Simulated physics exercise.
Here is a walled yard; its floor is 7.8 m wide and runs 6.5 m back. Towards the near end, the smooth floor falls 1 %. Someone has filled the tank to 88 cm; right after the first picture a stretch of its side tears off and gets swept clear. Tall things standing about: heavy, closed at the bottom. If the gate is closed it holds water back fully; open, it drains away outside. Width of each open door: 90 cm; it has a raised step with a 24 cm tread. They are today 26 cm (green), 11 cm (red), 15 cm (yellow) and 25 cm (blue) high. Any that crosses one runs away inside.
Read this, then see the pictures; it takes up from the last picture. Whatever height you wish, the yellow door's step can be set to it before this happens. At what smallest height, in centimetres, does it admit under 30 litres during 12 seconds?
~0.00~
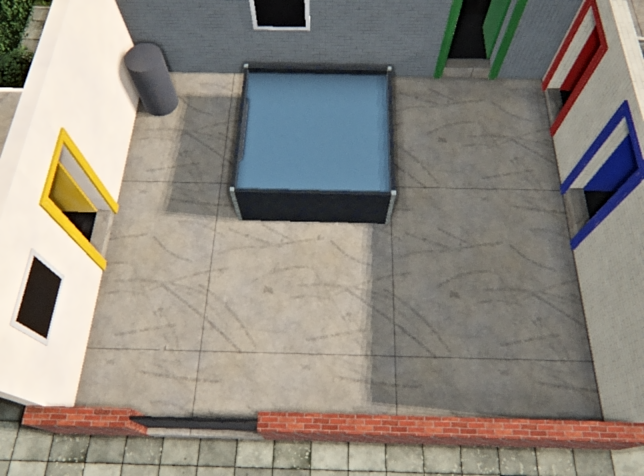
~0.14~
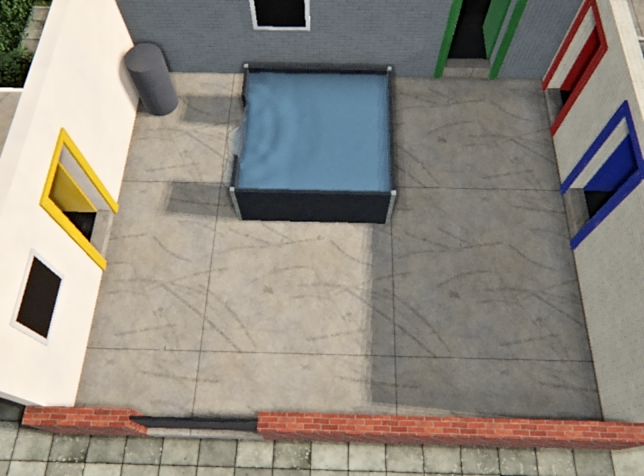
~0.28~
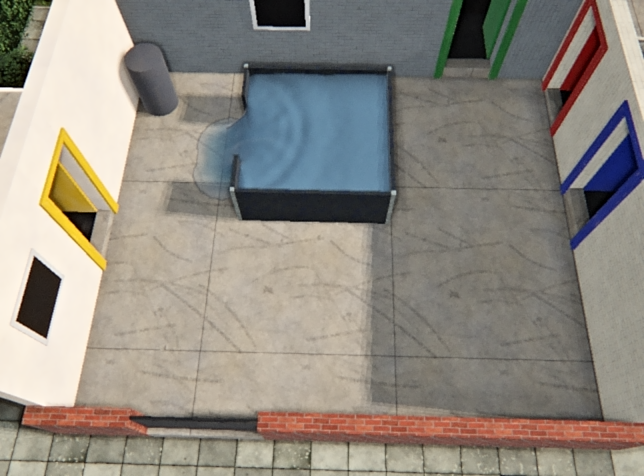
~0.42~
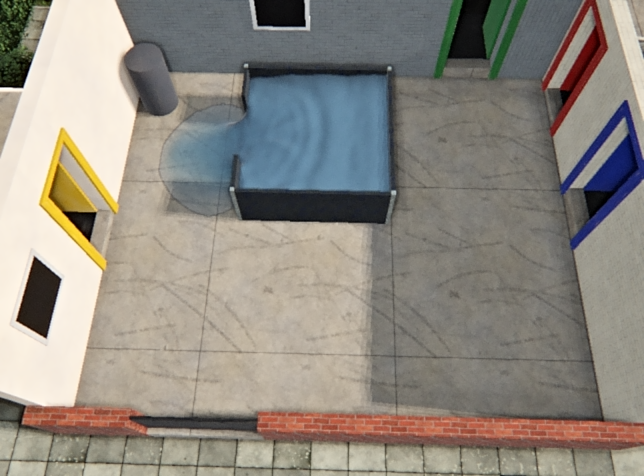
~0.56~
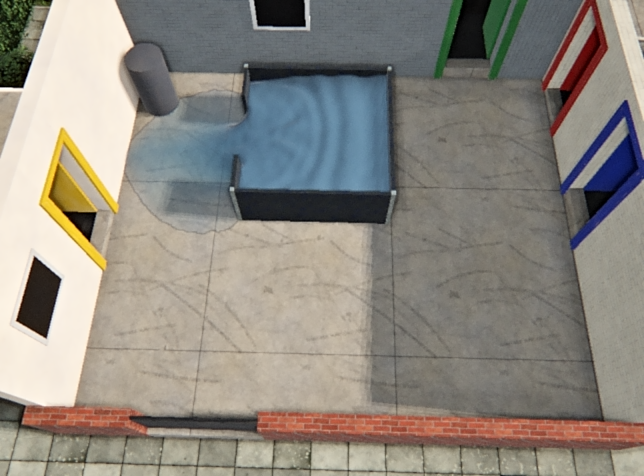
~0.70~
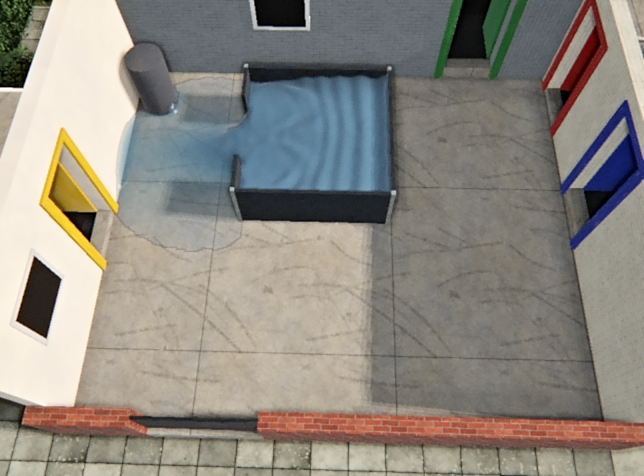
At about 23 centimetres.
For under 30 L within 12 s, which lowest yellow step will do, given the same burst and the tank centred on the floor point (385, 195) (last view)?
About 31 cm.
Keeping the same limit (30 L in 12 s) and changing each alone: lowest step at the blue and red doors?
About 13.0 cm at blue and 14.0 cm at red.
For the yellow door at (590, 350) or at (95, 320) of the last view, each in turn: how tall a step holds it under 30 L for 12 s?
In turn: About 15 cm, about 10.5 cm.
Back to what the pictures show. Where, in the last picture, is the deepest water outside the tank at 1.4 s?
Look close to (136, 116).
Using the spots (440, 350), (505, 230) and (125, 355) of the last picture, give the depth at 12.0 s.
Close to 15, 12 and 13 cm, one after the other.
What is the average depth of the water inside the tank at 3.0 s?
The mean depth is roughly 44 cm.
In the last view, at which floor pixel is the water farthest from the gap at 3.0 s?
Pixel close to (73, 414).
After 1.4 s water covers 20 % of the floor, deepest (64 cm) near (136, 116); 27 cm at the yellow door, 6 litres in over its 15 cm step.
After 3.0 s water covers 35 % of the floor, deepest (42 cm) near (73, 414); 23 cm at the yellow door, 79 litres in over its 15 cm step.
After 12.0 s water covers 100 % of the floor, deepest (18 cm) near (584, 391); 9 cm at the yellow door, 118 litres in over its 15 cm step.
At the yellow door as built, the water arrived by 0.9 s and peaked near 28 cm at 1.8 s.
Run again over the same 12 s with other heights there, 65 litres in over 19 cm, 19 litres over 25.5 cm. The limit of 30 litres is kept from about 23 cm up.
